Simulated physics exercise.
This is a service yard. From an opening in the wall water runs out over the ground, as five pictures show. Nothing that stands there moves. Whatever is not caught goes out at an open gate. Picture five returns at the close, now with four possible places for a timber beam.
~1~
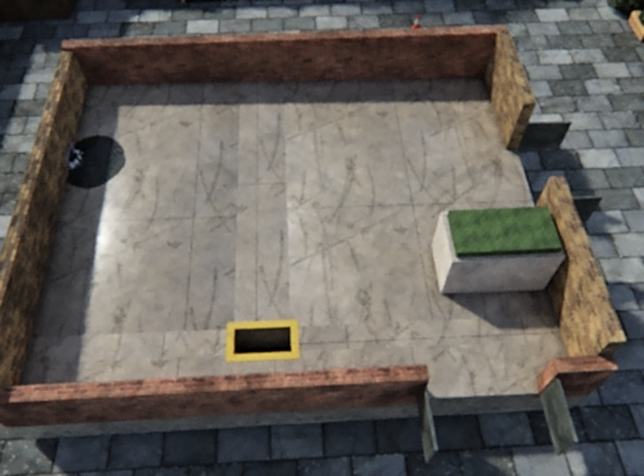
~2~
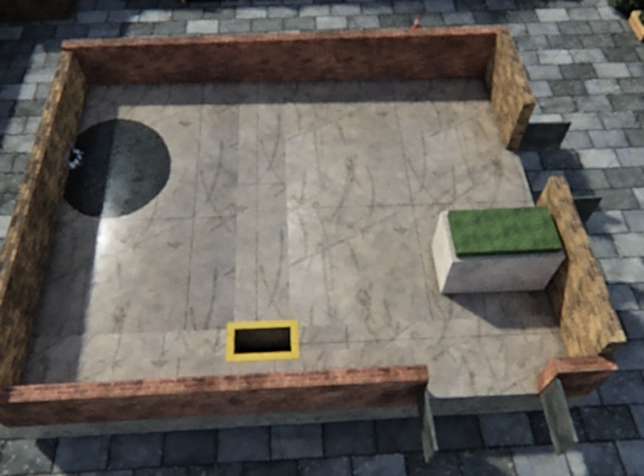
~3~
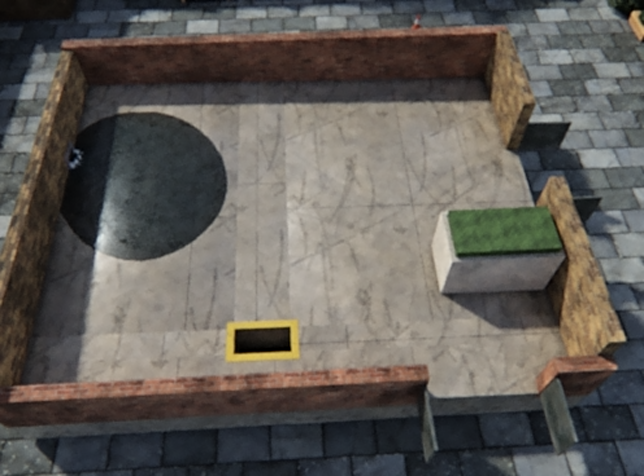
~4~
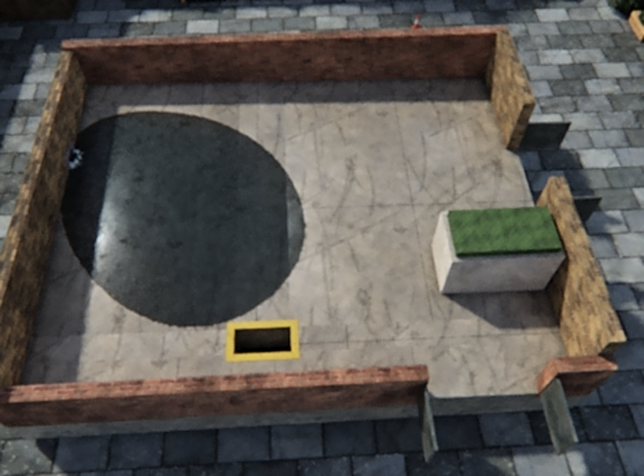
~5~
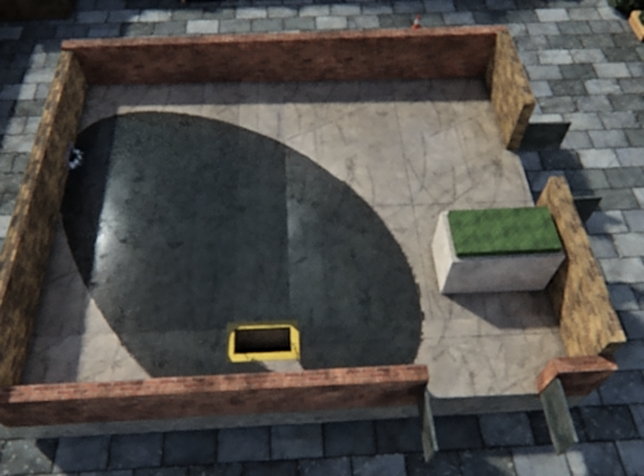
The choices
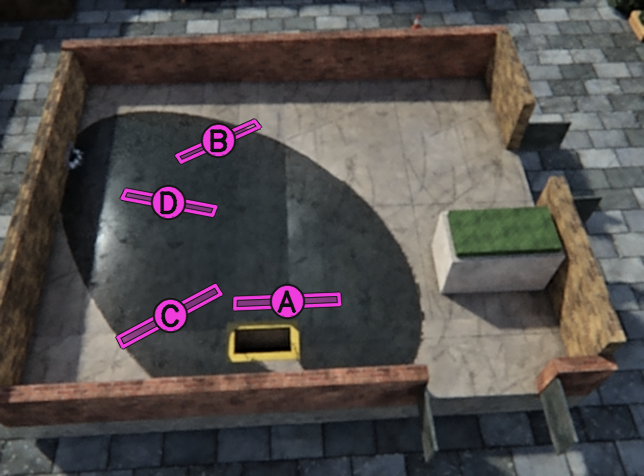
In a walled service yard with a pale floor and a green-topped block at the right, a small dark patch of water lies by the left wall. The water spreads steadily across the floor to the right and toward the near wall, then reaches the yellow-edged gully and surrounds it.
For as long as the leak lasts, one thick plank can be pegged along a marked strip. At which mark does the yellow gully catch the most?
Use place B.
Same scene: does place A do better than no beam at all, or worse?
It is worse.
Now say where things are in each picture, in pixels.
The first picture shows outfall at (69, 156); yellow gully at (263, 340); open gate at (477, 382); open gate at (516, 184); 2 % of the ground under water, visible out to (119, 150); yellow gully still dry.
In the second picture, 6 % of the ground under water, visible out to (168, 163); yellow gully still dry.
In the third picture, 14 % of the ground under water, visible out to (217, 205); yellow gully still dry.
In the fourth picture, 27 % of the ground under water, visible out to (285, 271); yellow gully still dry.
In the fifth picture, 44 % of the ground under water, visible out to (417, 341); yellow gully taking water.
In magenta, A from (234, 303) to (339, 299); B from (179, 158) to (256, 124); C from (120, 342) to (218, 289); D from (124, 194) to (214, 211).
Choosing A, about 16 % of the stream goes into the yellow gully, about 84 % out by the gates.
Choosing B, about 29 % of the stream goes into the yellow gully, about 70 % out by the gates.
Choosing C, about 15 % of the stream goes into the yellow gully, about 85 % out by the gates.
Choosing D, about 13 % of the stream goes into the yellow gully, about 87 % out by the gates.
